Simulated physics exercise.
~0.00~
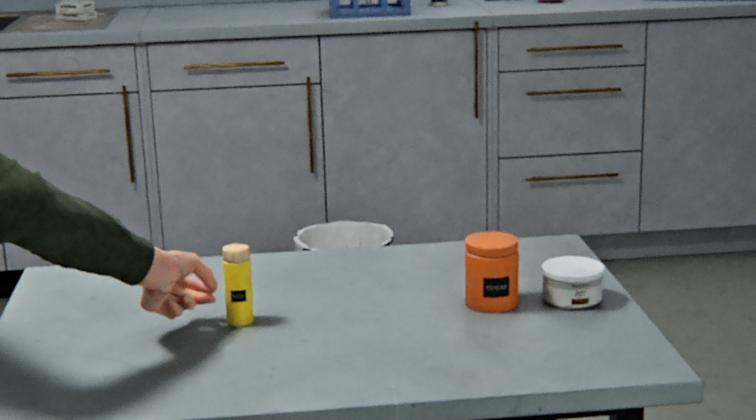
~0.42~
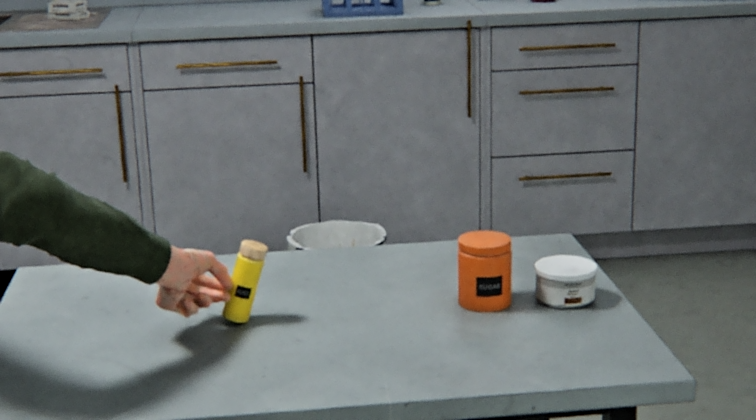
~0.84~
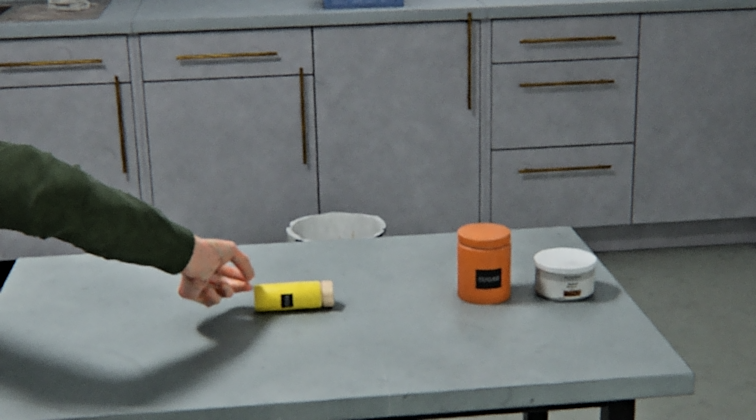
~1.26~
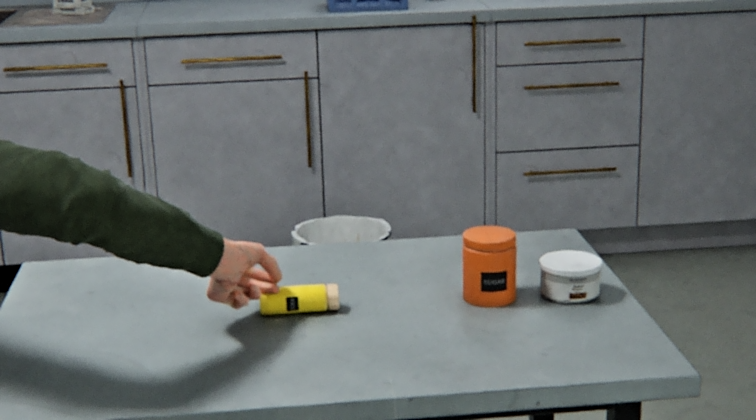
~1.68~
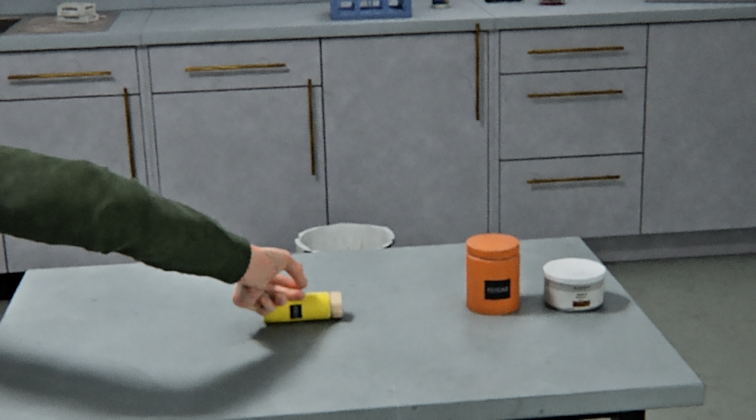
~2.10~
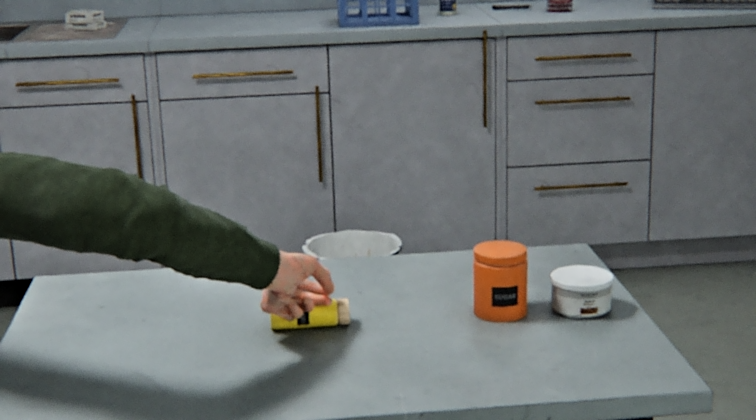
A hand in a dark green sleeve reaches in from the left toward a slim yellow shaker with a pale lid, standing on a grey table. The slightly swaying view looks down across the tabletop toward grey cabinets with brass handles and a white-lined bin behind. An orange jar and a low white tub stand together on the right. The fingers push the shaker, which leans to the right and topples onto its side, its lid pointing right. The hand keeps moving rightward over it, and the shaker ends lying down while the jar and tub remain upright in place.
